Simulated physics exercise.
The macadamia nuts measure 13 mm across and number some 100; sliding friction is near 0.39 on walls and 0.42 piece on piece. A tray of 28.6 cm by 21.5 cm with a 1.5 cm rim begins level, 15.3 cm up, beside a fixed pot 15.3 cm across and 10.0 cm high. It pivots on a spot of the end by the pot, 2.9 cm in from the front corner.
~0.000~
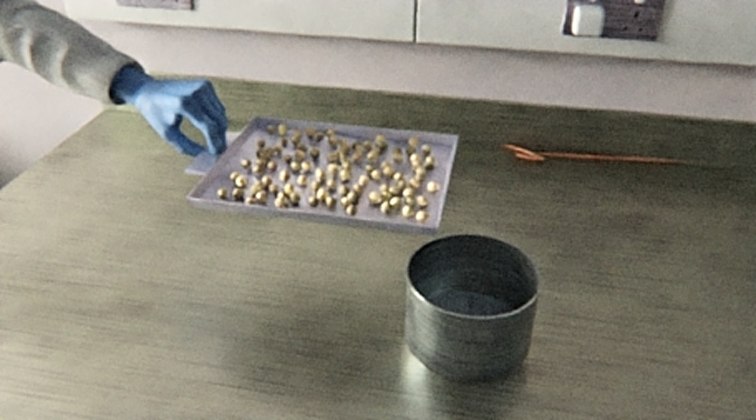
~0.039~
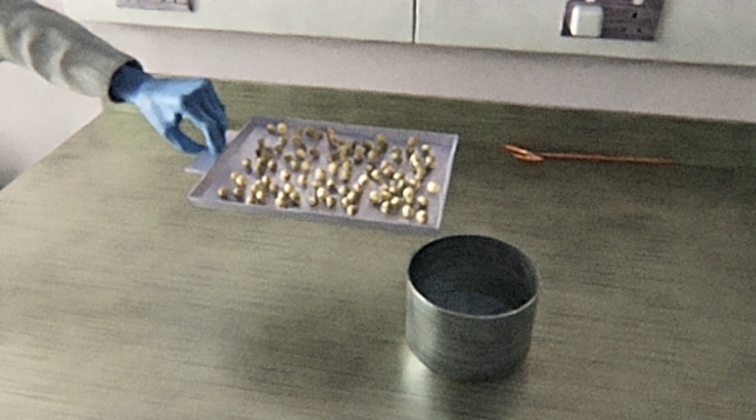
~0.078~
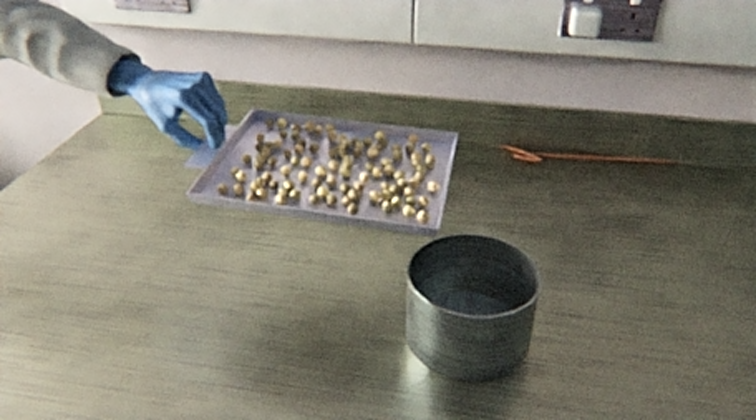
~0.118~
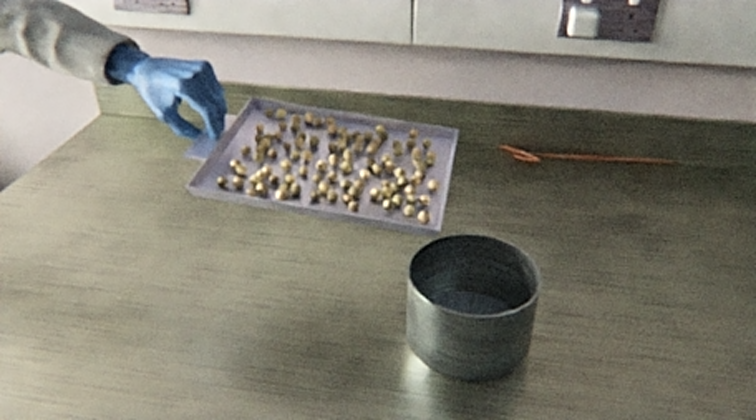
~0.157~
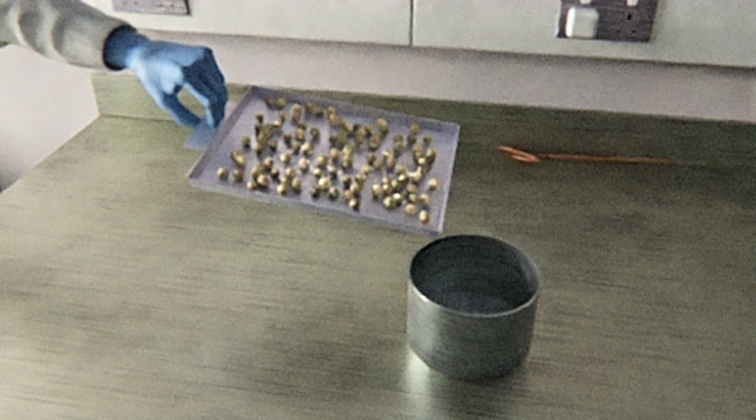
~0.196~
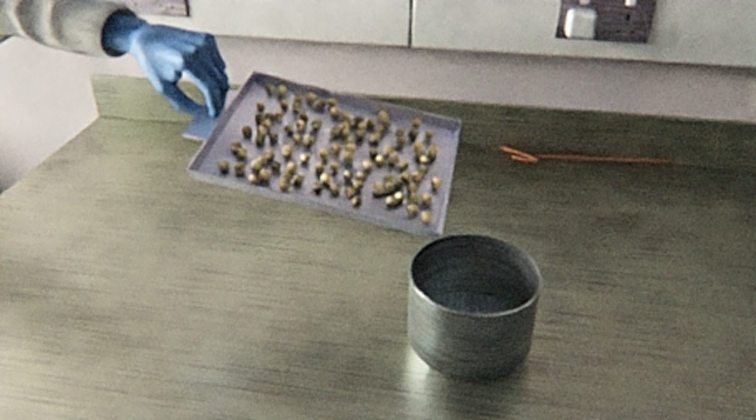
Blue-gloved hand tilting a shallow tray of macadamia nuts, raising its left end behind a round metal pot on a bench.
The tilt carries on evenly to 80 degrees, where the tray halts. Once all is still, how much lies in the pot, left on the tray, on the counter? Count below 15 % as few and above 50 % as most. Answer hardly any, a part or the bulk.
Pot the bulk, tray hardly any, counter hardly any.
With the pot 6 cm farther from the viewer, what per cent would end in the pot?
It would be near 20 per cent.
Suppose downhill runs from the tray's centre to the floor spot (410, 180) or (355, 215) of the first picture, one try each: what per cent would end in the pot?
About 30 and 55 per cent.
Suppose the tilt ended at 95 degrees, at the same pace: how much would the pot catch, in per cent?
In that case some 90 per cent.
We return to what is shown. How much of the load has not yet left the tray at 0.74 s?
About 95 per cent.
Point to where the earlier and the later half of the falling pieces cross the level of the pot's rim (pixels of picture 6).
At about (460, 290), then at (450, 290).
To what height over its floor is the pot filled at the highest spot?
Roughly 3.0 cm.
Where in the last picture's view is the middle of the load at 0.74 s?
Around (428, 190).
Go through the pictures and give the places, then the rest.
The first picture shows tray tilt 0 degrees, front corners at (192, 196) and (434, 225); middle of the pieces at (334, 169); pot at (474, 272).
The second picture shows tray tilt 1 degrees, front corners at (192, 196) and (435, 225); middle of the pieces at (334, 168).
The third picture shows tray tilt 3 degrees, front corners at (192, 192) and (435, 226); middle of the pieces at (334, 165).
The fourth picture shows tray tilt 6 degrees, front corners at (191, 185) and (436, 227), lowest corner right front; middle of the pieces at (335, 160).
The fifth picture shows tray tilt 10 degrees, front corners at (191, 176) and (437, 228), lowest corner right front; middle of the pieces at (336, 153).
The sixth picture shows tray tilt 13 degrees, front corners at (192, 168) and (438, 229), lowest corner right front; middle of the pieces at (337, 147); pot at (475, 271). The tray's pace is about 100 degrees a second.
Then, at 0.53 s, tilt 47 degrees; the tray holds 100 %, the pot 0 %.
After 0.74 s, tilt 67 degrees; the tray holds 95 %, the pot 0 %.
Then, at 1.08 s, tilt 80 degrees; the tray holds 20 %, the pot 65 %.
In the end, at 2.3 s, pot 95 %, tray 0 %, counter 5 %.
